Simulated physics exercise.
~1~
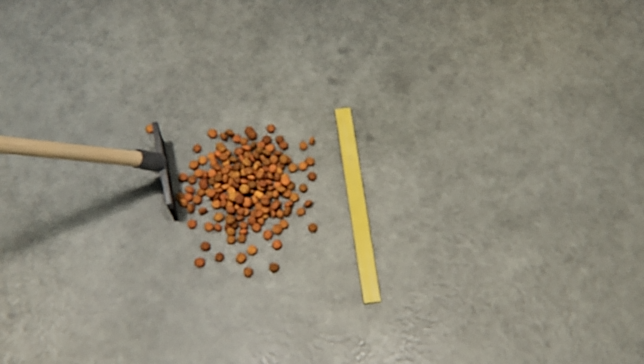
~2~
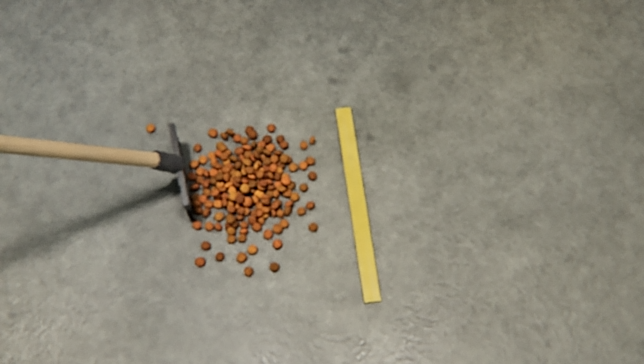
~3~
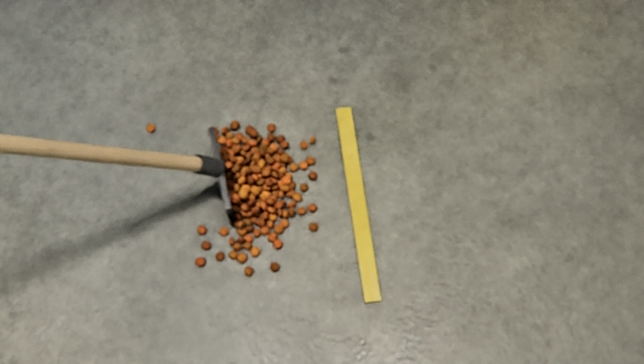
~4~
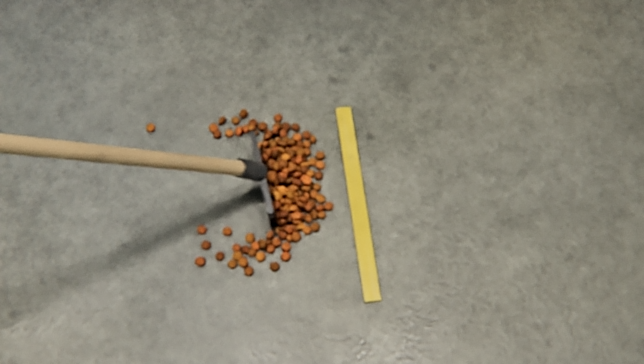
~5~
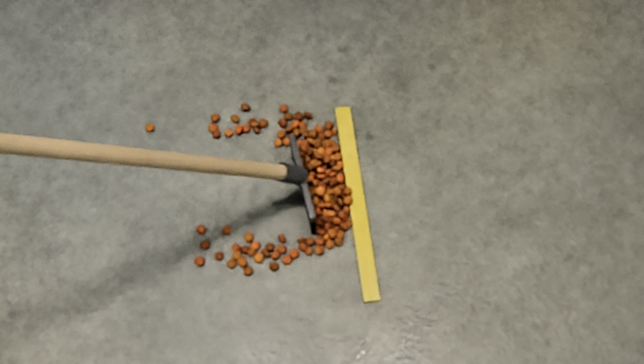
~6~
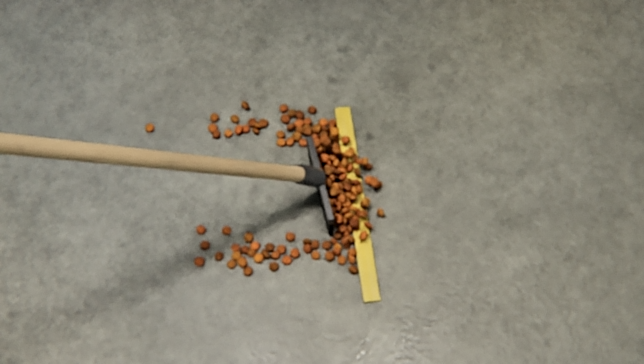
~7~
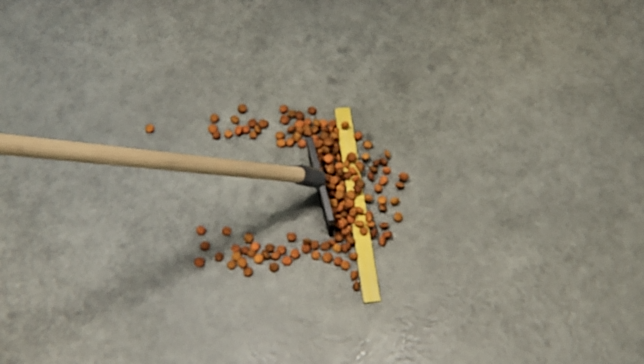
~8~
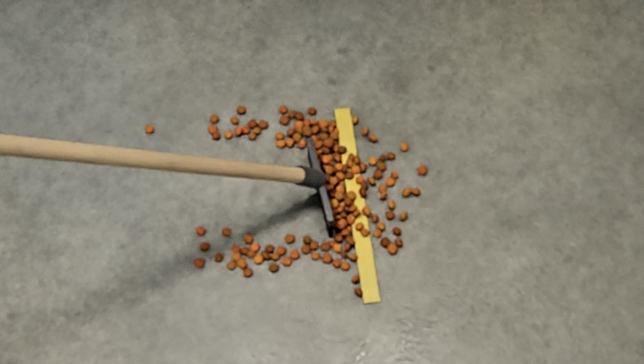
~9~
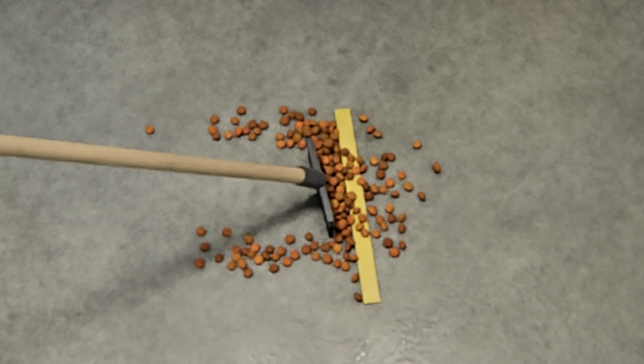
Squeegee pushing spilt brown pellets rightwards across grey floor to a yellow strip, then stopping as some scatter over and beyond it.
